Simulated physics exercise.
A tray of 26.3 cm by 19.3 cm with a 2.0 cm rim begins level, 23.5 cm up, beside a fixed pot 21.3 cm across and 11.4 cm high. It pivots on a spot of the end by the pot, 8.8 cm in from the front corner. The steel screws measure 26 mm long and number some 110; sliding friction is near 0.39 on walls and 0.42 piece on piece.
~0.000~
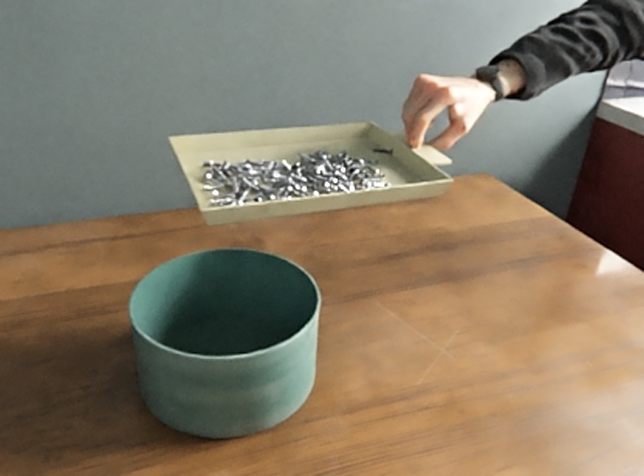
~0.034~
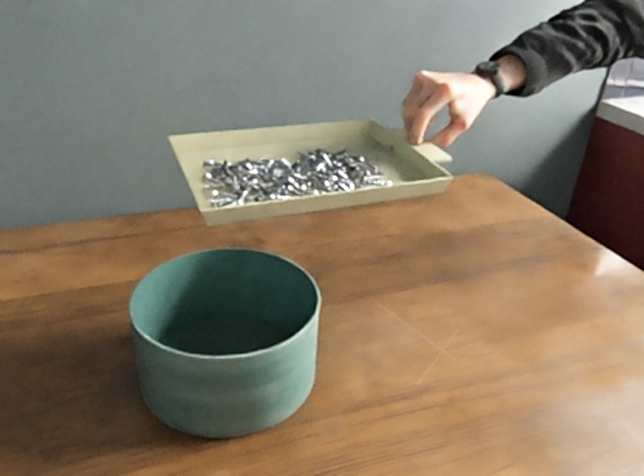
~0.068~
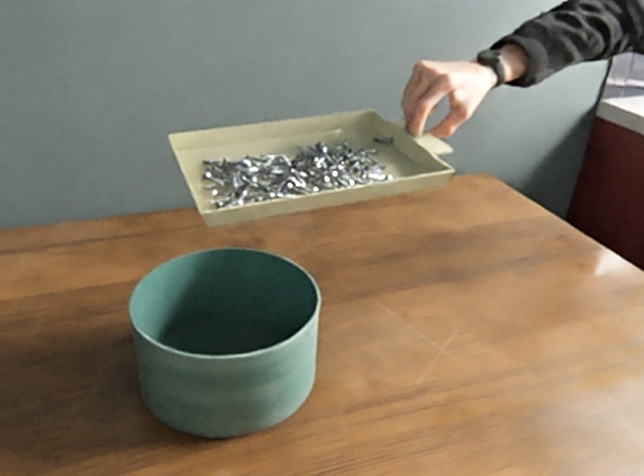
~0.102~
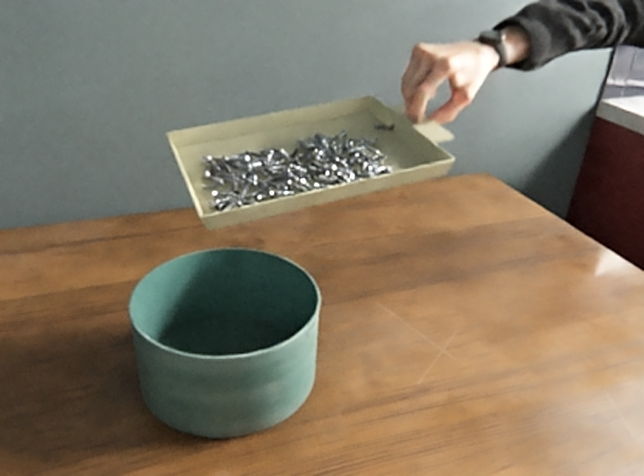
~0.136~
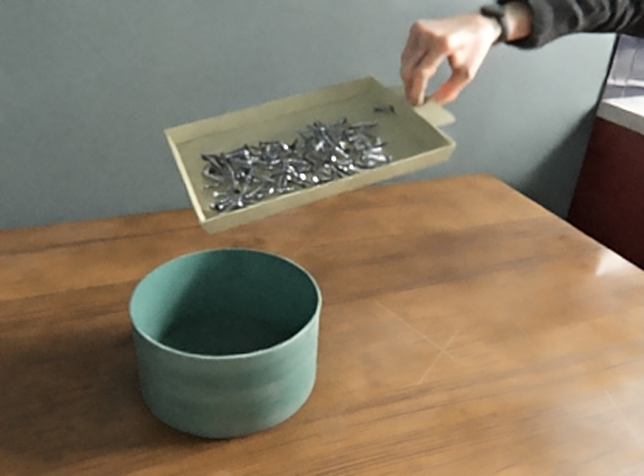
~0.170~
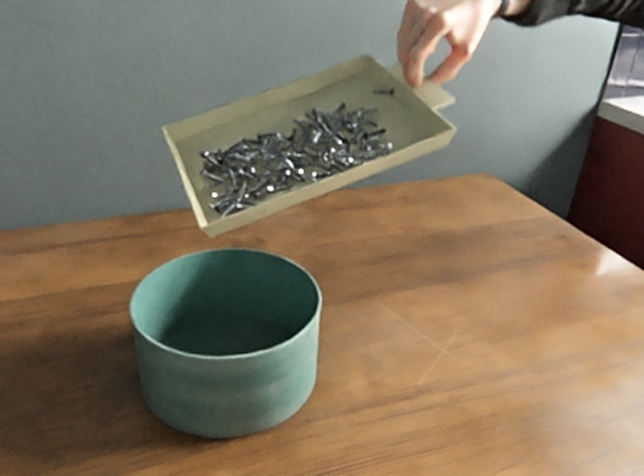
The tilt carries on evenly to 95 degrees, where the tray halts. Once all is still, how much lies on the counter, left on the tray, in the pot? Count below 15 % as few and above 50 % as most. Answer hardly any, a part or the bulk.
Counter a part, tray hardly any, pot the bulk.
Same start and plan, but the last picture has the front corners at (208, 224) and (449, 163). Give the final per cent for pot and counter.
Pot 100, counter 0.
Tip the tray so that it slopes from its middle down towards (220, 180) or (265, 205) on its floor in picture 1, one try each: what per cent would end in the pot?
About 25 and 100 per cent.
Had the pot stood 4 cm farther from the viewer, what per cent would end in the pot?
In that case some 45 per cent.
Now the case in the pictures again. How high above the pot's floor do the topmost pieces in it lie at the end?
Roughly 2.0 cm.
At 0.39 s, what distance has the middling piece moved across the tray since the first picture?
Roughly 4 cm.
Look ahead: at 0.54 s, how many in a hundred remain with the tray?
Some 80 per cent of the load.
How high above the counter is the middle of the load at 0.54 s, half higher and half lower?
About 22 cm.
Then, at 0.39 s, tilt 57 degrees; the tray holds 100 %, the pot 0 %.
After 0.54 s, tilt 83 degrees; the tray holds 80 %, the pot 0 %.
Then, at 0.82 s, tilt 95 degrees; the tray holds 0 %, the pot 75 %.
At rest (1.9 s), counter 25 %, tray 0 %, pot 75 %.
